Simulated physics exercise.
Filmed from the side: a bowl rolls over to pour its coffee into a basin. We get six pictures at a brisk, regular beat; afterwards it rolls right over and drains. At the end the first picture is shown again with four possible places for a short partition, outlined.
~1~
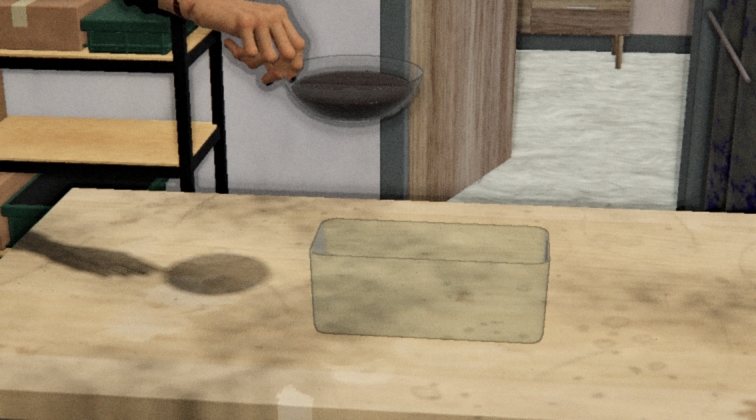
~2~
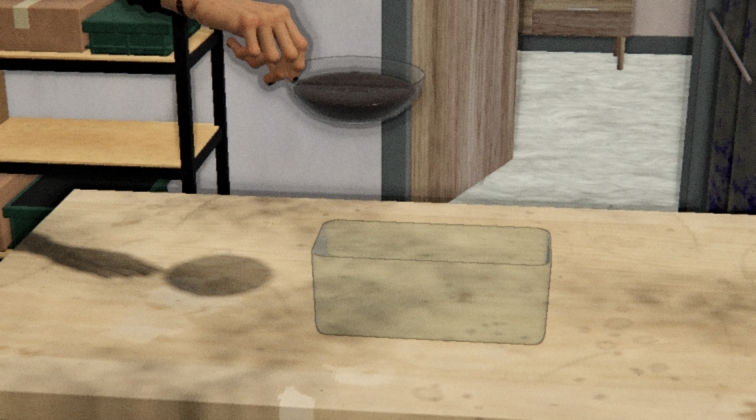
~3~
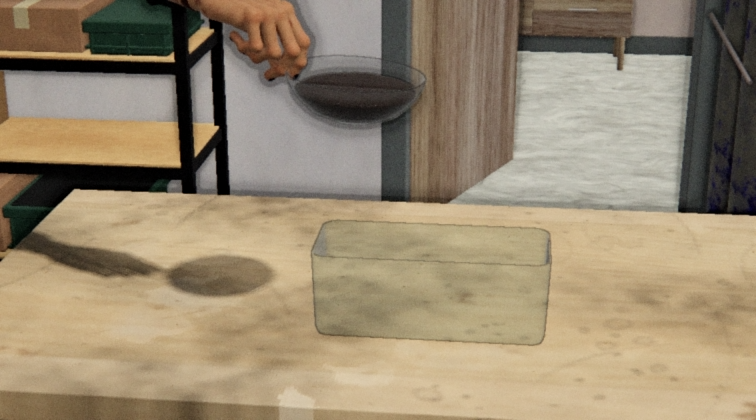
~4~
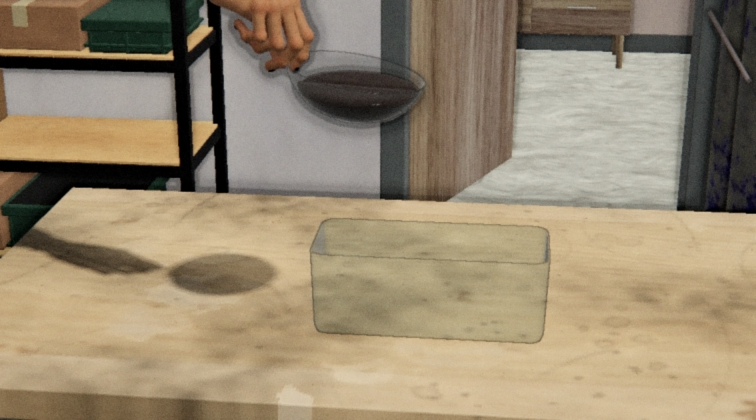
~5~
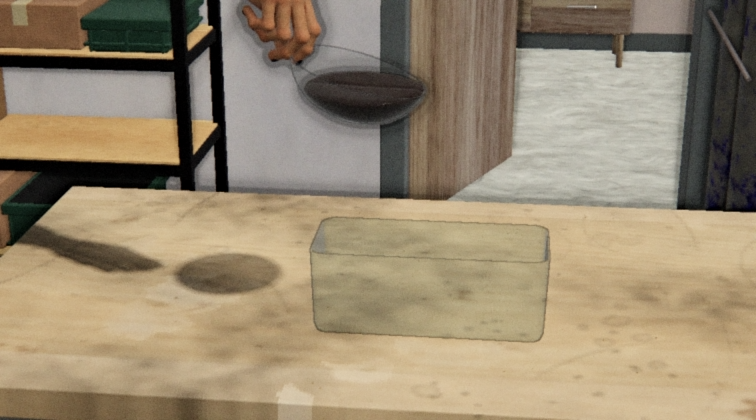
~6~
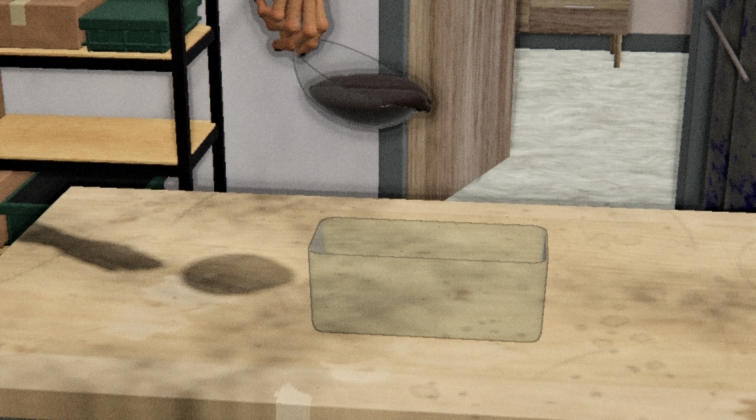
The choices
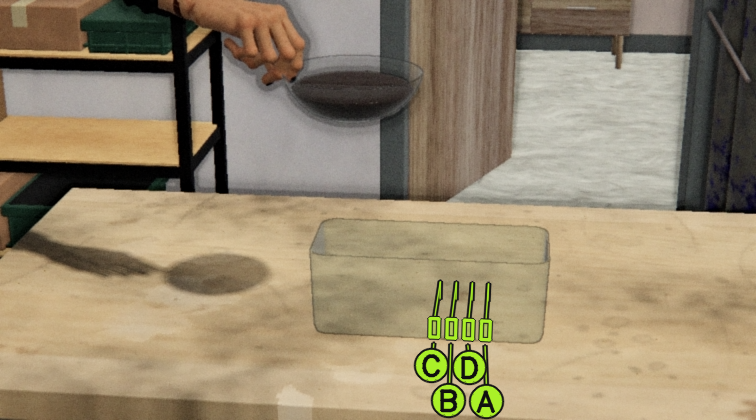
In the video, a hand holds a clear bowl of dark coffee above and behind an empty see-through basin on a wooden table, then gradually tilts it rightward until the coffee reaches just over the lowered right lip.
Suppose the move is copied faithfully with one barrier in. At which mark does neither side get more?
The answer is position D.
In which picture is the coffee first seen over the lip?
Picture 6.
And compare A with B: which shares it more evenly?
Here it is position B.
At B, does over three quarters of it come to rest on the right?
No.
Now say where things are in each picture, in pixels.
In the first picture, upright, lip at (421, 73); basin from (314, 330) to (543, 341); nothing has left yet.
In the second picture, upright, lip at (423, 75); nothing has left yet.
In the third picture, tipped about 4°, lip at (424, 79); nothing has left yet.
In the fourth picture, tipped about 9°, lip at (424, 84); nothing has left yet.
In the fifth picture, tipped about 16°, lip at (425, 91); nothing has left yet.
In the sixth picture, tipped about 24°, lip at (422, 101); coffee is over the lip, down to (426, 108).
On the marked copy, A at (485, 346); B at (450, 344); C at (433, 343); D at (467, 345).
Choosing A, about 78 % ends left of the wall and 20 % right of it.
Choosing B, about 39 % ends left of the wall and 60 % right of it.
Choosing C, about 28 % ends left of the wall and 71 % right of it.
Choosing D, about 50 % ends left of the wall and 49 % right of it.
